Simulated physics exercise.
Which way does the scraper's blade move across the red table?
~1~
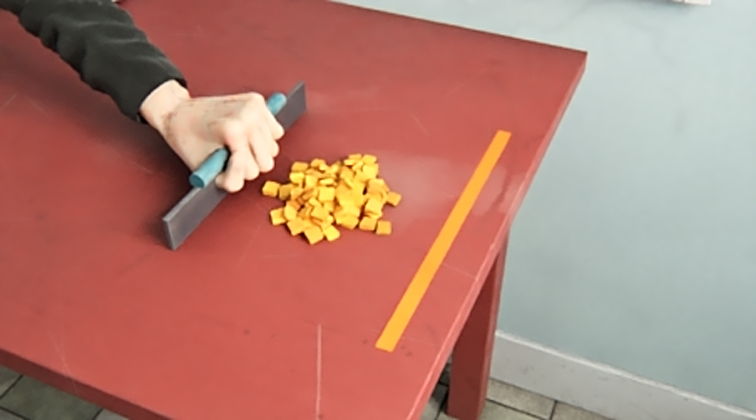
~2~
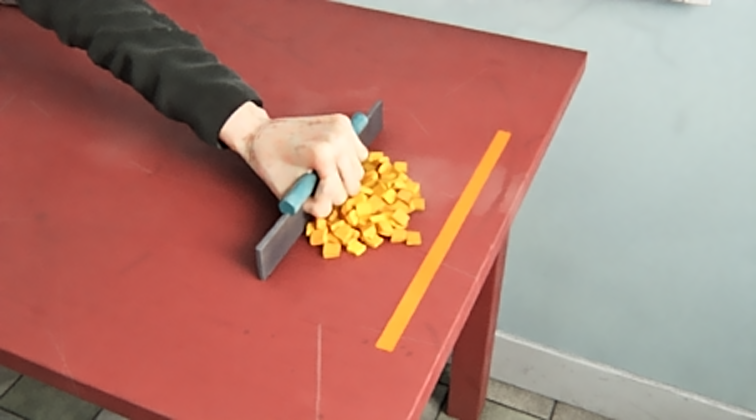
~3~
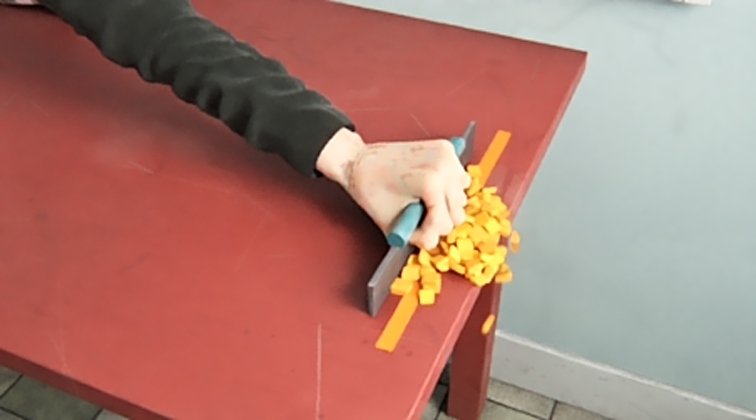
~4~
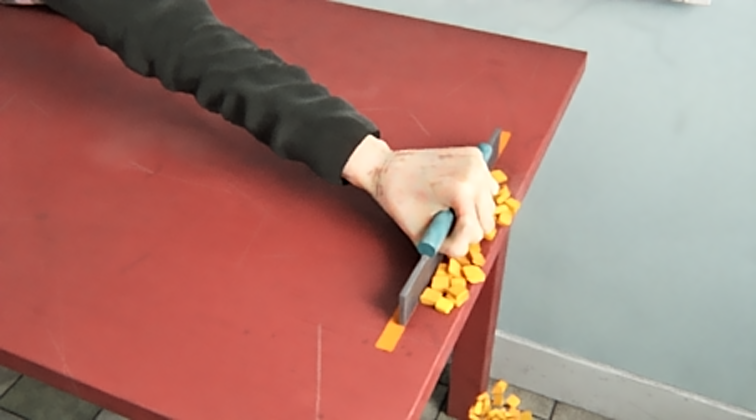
The blade moves to the right, toward the edge of the table.
